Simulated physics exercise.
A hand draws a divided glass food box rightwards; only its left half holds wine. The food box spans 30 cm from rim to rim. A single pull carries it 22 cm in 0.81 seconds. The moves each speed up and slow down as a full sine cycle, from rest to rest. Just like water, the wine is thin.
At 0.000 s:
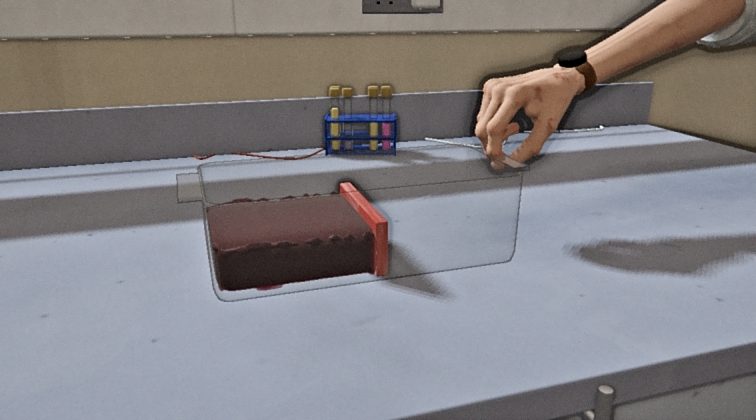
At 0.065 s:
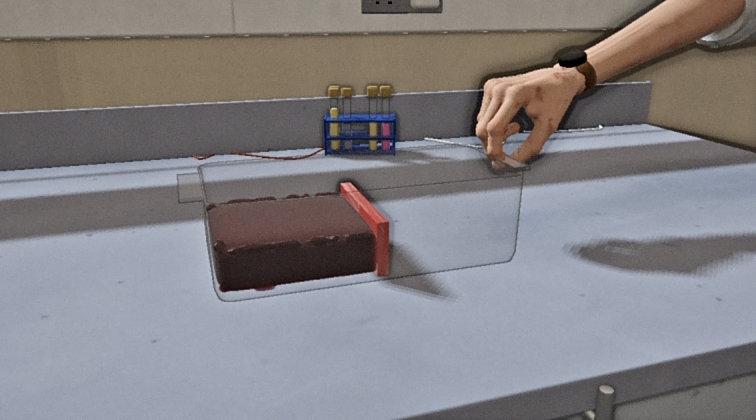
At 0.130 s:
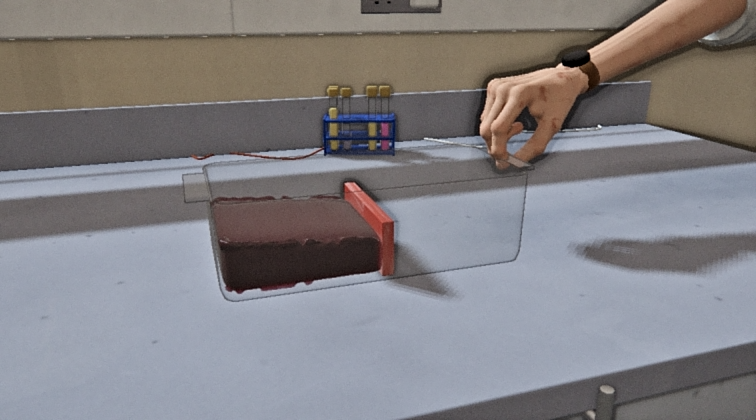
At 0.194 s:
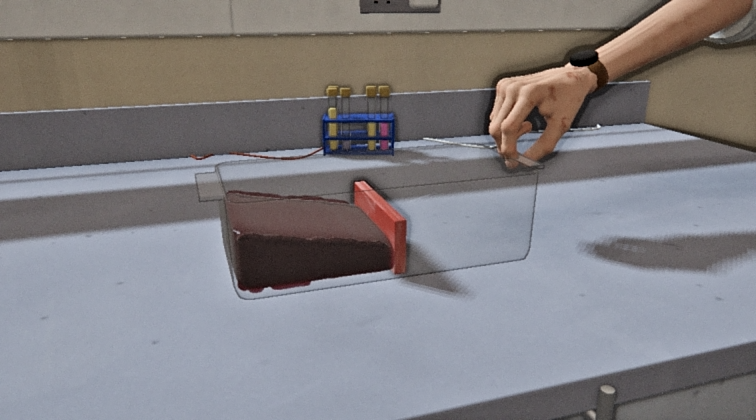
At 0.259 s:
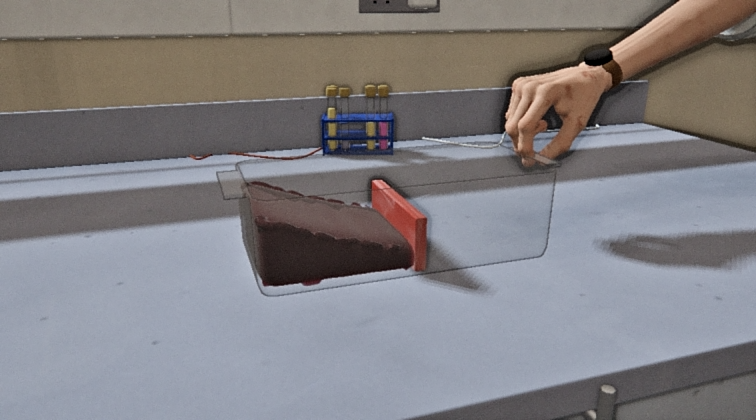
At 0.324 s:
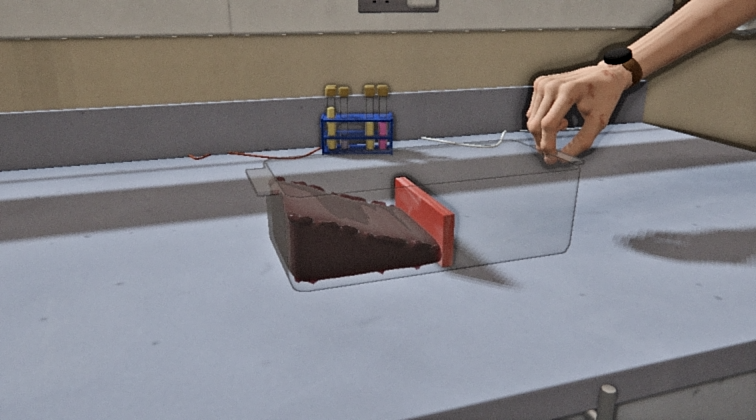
The footage shows a hand pulling a clear, divided food box rightwards across a pale benchtop, slowly at first and then faster, while the dark red wine in its left half tilts, rising at the left and dipping beside the red divider.
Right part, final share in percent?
Right part: Close to 16 percent.
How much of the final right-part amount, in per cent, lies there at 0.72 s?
Estimate: Close to 80 in a hundred.
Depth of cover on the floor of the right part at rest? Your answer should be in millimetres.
Some 8 mm deep.
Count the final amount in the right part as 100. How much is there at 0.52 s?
Near 0 in a hundred.
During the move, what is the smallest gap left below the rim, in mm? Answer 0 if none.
Around 15 mm at the peak.
After 0.52 s it has gone 17 cm; 1 per cent is on the right side and 0 is out of the food box.
After 0.72 s it has gone 22 cm; 13 per cent is on the right side and 0 is out of the food box.
After 0.91 s it has gone 22 cm; 13 per cent is on the right side and 0 is out of the food box.
After 1.11 s it has gone 22 cm; 13 per cent is on the right side and 0 is out of the food box.
In the end 16 per cent is on the right side and 0 is out of the food box.
